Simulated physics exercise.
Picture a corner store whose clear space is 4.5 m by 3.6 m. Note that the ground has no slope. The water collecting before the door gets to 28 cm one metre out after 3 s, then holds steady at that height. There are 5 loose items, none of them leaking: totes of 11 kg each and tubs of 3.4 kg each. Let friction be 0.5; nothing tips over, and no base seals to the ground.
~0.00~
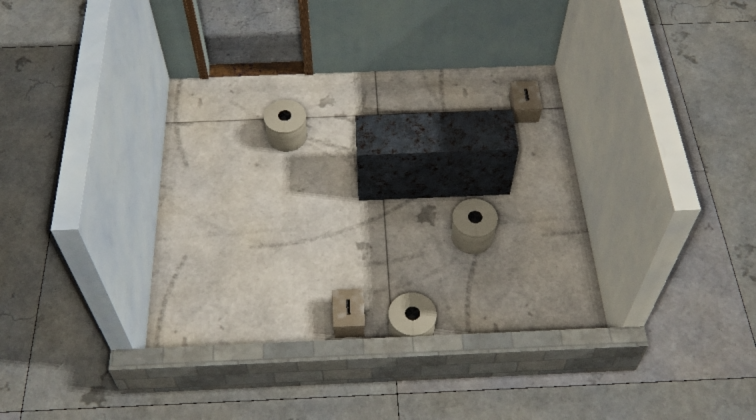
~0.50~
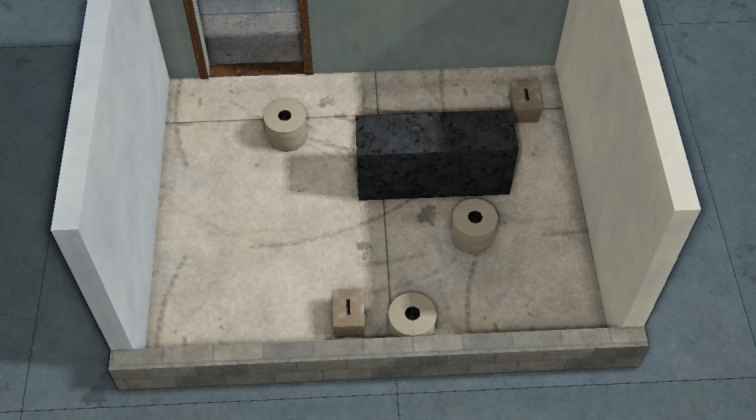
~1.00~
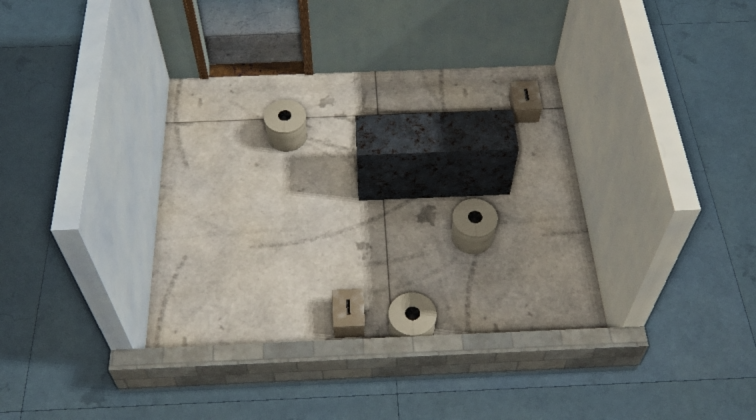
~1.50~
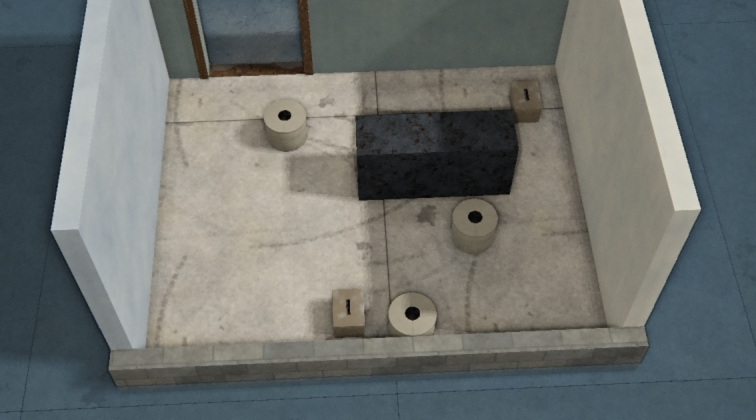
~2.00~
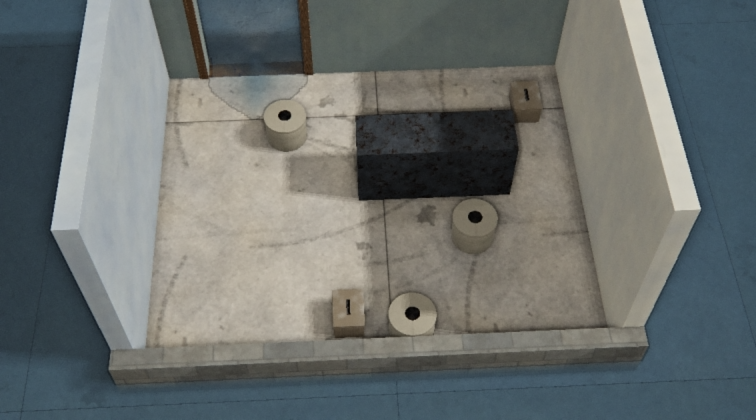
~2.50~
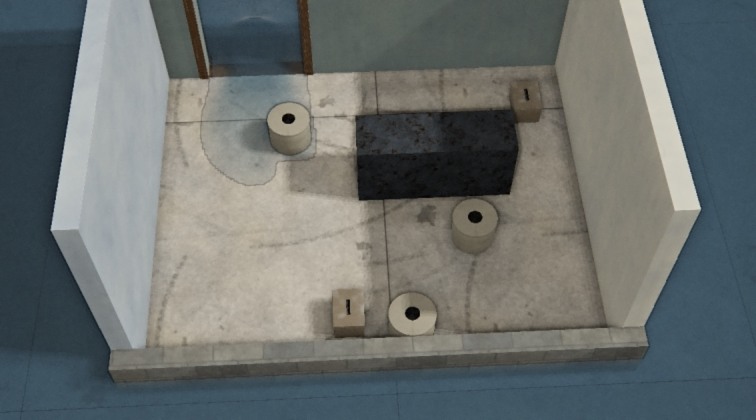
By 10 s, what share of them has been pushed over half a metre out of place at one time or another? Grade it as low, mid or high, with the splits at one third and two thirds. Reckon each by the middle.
Grade: High, two thirds or more.
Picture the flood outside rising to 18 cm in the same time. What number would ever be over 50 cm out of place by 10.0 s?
Then it comes to 3.
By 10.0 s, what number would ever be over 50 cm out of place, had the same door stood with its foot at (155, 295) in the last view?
That would give 5.
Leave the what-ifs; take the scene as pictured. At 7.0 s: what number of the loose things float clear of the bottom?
My tally comes to 2.
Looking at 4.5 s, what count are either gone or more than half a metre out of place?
It comes to 1.
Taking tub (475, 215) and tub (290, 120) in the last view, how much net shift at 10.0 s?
Shifts: 60 cm / 150 cm.
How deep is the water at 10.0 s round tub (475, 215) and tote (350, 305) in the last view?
13 and 18 cm.
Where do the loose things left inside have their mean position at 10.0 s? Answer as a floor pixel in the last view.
Mean position approx. (492, 149).
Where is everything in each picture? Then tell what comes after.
A tub at (285, 116), on the bottom; a tote at (348, 307), on the bottom; 0.0 m2 under water; 0 of 5 have shifted, in the first picture.
A tub at (285, 116) rests on the ground; a tote at (348, 307) rests on the ground; water covers 0.0 m2; 0 of 5 have shifted, in the second picture.
A tub at (285, 116), on the bottom; a tote at (348, 307) rests on the ground; water covers 0.0 m2; 0 of 5 have shifted, in the third picture.
A tub at (285, 116) rests on the ground; a tote at (348, 307) rests on the ground; water covers 0.0 m2; 0 of 5 have shifted, in the fourth picture.
A tub at (285, 116) rests on the ground; a tote at (348, 307) rests on the ground; 0.4 m2 under water; 0 of 5 have shifted, in the fifth picture.
A tub at (289, 119), on the bottom, 6 cm from its start; a tote at (348, 307) rests on the ground; 1.4 m2 under water; 1 of 5 have shifted, in the sixth picture.
After 3.5 s 1 of 5 are over 50 cm from their spots; 0 afloat.
After 4.5 s 1 of 5 are over 50 cm from their spots; 1 afloat.
After 7.0 s 3 of 5 are over 50 cm from their spots; 2 afloat.
After 10.0 s 5 of 5 are over 50 cm from their spots, and 5 have been at some point; 5 afloat.
